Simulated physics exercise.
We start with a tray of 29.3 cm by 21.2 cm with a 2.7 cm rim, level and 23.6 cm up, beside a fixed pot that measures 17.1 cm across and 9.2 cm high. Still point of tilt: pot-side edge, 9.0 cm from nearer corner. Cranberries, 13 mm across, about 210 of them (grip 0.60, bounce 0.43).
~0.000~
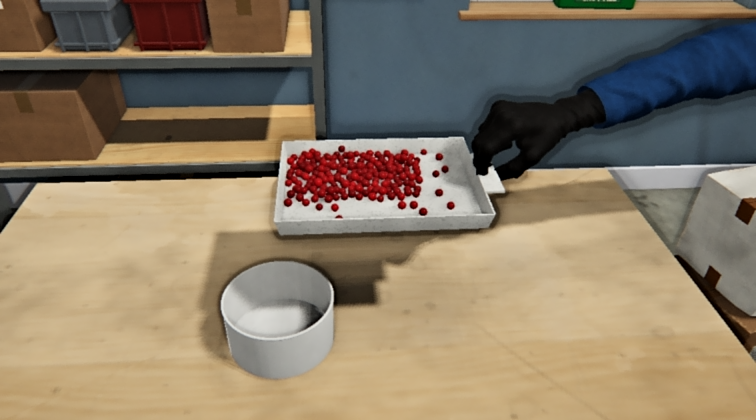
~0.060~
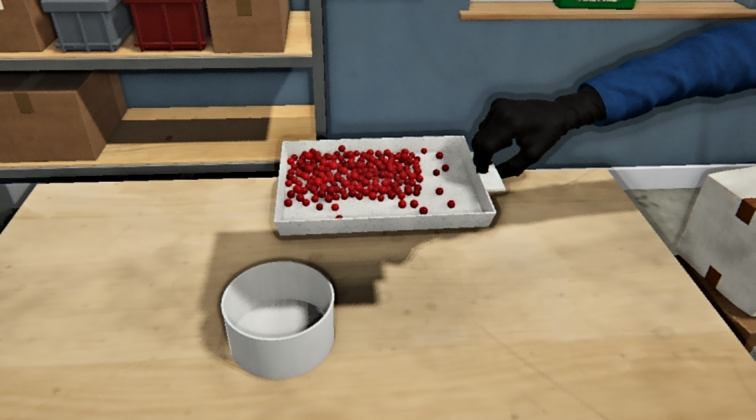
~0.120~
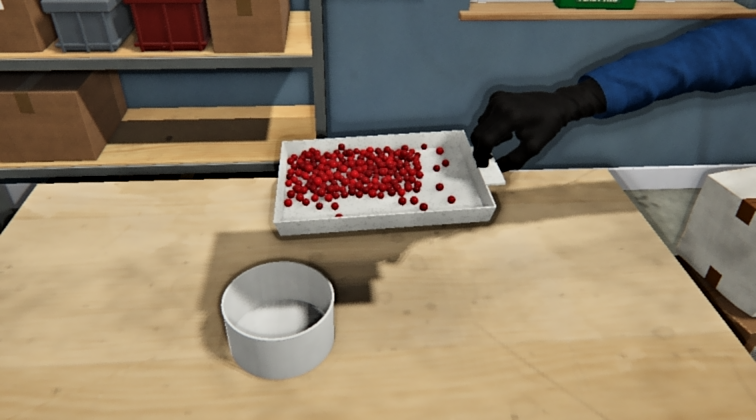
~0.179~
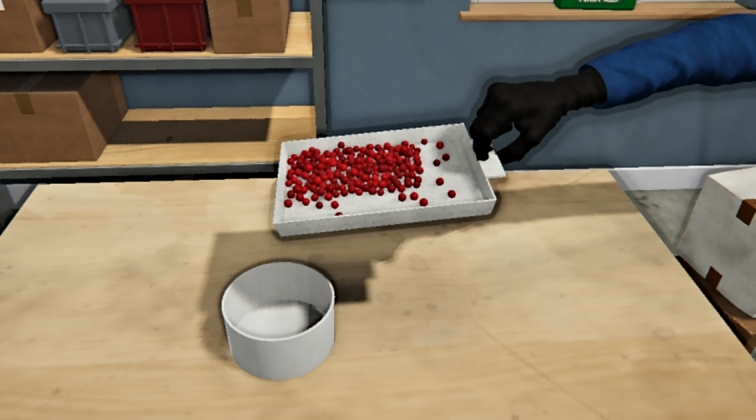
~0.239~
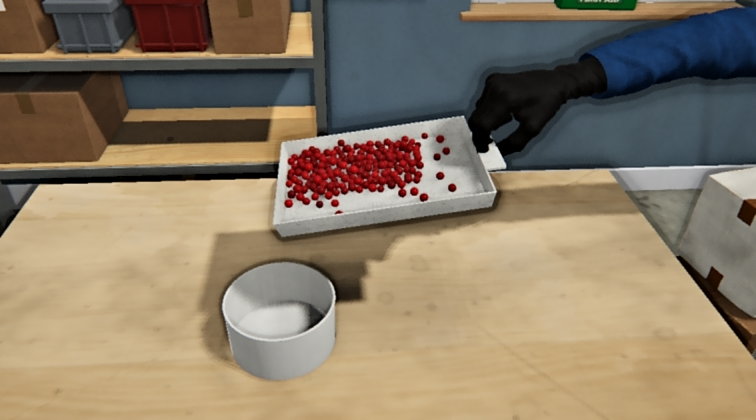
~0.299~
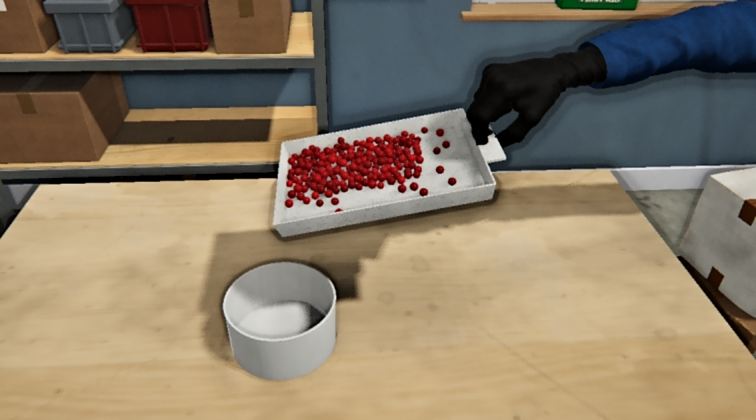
White tray of small red balls tilting gradually as a black-gloved hand raises its right end above a wooden table.
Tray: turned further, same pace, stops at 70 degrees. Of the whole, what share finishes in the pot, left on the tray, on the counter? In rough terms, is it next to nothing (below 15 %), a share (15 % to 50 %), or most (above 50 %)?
One by one: Pot: A small number, tray: The majority, counter: A small number.
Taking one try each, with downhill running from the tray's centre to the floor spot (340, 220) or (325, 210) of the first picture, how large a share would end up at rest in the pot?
Approximately 5 percent, then 5 percent.
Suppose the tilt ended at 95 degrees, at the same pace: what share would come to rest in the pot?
35 per cent.
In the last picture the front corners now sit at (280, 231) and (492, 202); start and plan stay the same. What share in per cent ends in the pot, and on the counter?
Pot: 10, counter: 0.
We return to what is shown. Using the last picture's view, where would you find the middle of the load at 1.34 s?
Near (300, 158).
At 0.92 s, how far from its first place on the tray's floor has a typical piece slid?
3 cm.
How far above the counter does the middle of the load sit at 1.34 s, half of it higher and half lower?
About 28 centimetres.
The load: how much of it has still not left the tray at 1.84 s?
95%, roughly.
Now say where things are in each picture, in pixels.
Tray tilt 0 degrees, front corners at (279, 219) and (490, 212); middle of the pieces at (359, 173); pot at (278, 297), in the first frame.
Tray tilt 1 degrees, front corners at (279, 219) and (490, 210); middle of the pieces at (359, 172), in the second frame.
Tray tilt 3 degrees, front corners at (279, 219) and (491, 205); middle of the pieces at (359, 170), in the third frame.
Tray tilt 5 degrees, front corners at (278, 220) and (491, 198), lowest corner left front; middle of the pieces at (359, 168), in the fourth frame.
Tray tilt 8 degrees, front corners at (278, 221) and (491, 190), lowest corner left front; middle of the pieces at (359, 165), in the fifth frame.
Tray tilt 11 degrees, front corners at (278, 221) and (490, 182), lowest corner left front; middle of the pieces at (358, 162); pot at (280, 298). The tray's pace is about 45 degrees a second, in the sixth frame.
After 0.92 s, tilt 38 degrees; the tray holds 100 %, the pot 0 %.
After 1.34 s, tilt 57 degrees; the tray holds 100 %, the pot 0 %.
After 1.84 s, tilt 70 degrees; the tray holds 95 %, the pot 0 %.
By 2.3 s all is still; pot 0 %, tray 95 %, counter 5 %.
